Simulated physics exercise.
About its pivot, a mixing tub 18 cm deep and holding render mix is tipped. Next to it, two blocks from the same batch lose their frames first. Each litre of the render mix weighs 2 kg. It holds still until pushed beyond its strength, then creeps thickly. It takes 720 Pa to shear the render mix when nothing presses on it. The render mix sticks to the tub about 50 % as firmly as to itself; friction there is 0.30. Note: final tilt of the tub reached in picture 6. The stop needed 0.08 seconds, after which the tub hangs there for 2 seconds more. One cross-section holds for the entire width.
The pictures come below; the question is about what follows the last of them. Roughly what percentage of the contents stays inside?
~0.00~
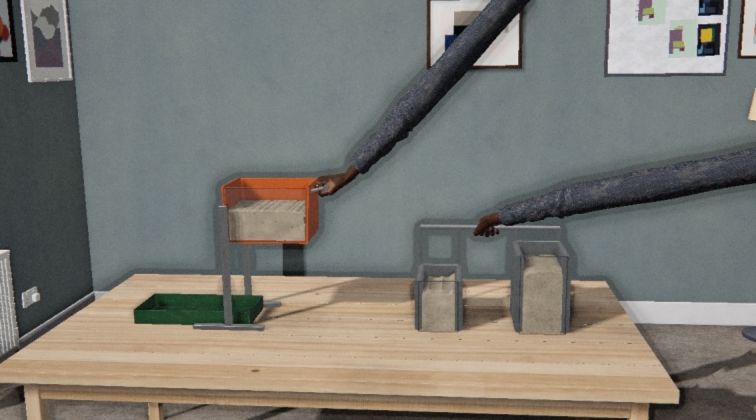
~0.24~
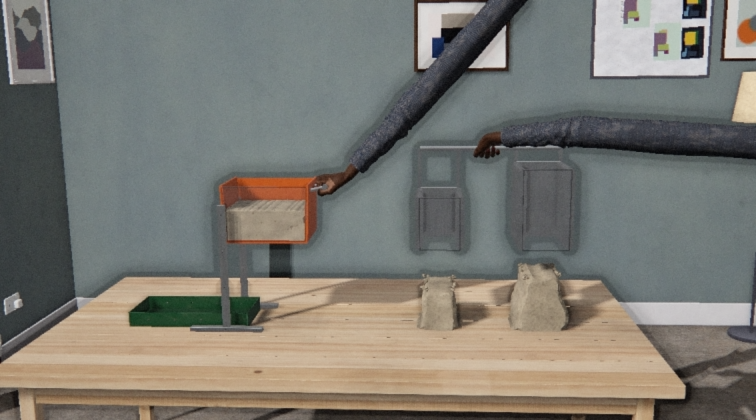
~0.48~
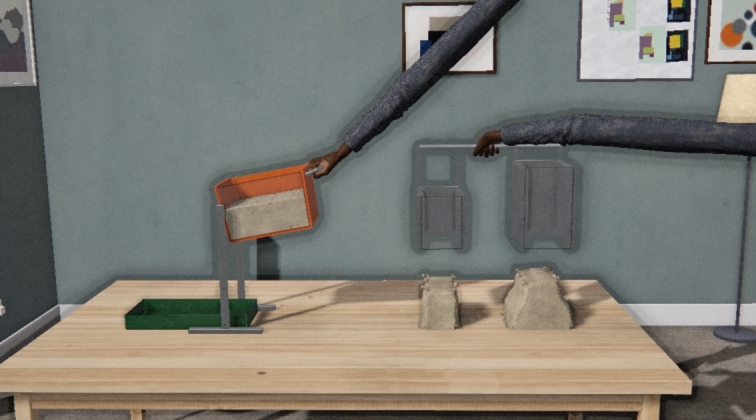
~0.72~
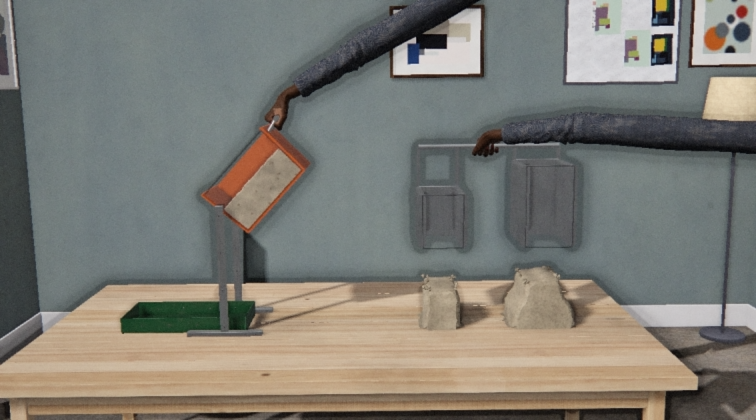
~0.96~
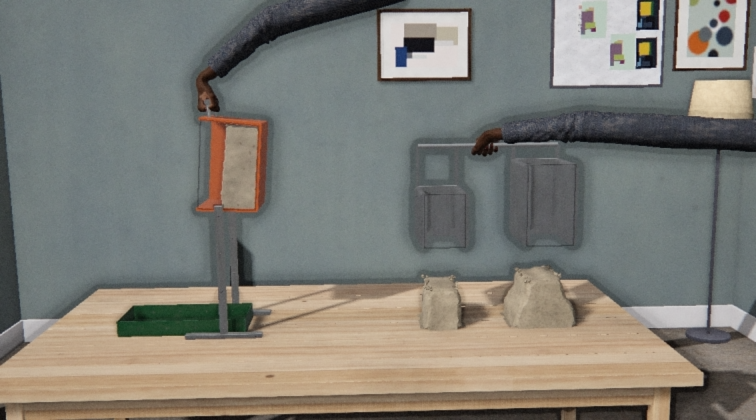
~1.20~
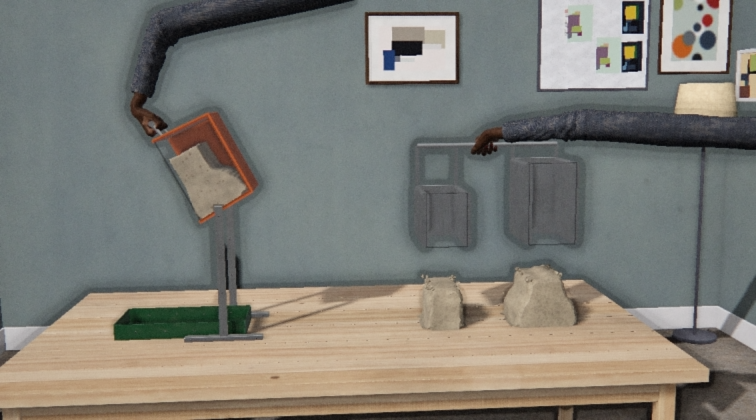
Roughly 0 %.
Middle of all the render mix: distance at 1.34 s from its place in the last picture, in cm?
The distance comes to some 14 cm.
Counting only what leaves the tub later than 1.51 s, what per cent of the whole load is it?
That comes to some 0 per cent of the load.
After 1.34 s, the tub is at 118 degrees and holds 31 %.
After 1.51 s, the tub is at 118 degrees and holds 0 %.
After 1.68 s, the tub is at 118 degrees and holds 0 %.
After 1.85 s, the tub is at 118 degrees and holds 0 %.
After 3.20 s, at the end, the tub is at 118 degrees and holds 0 %.
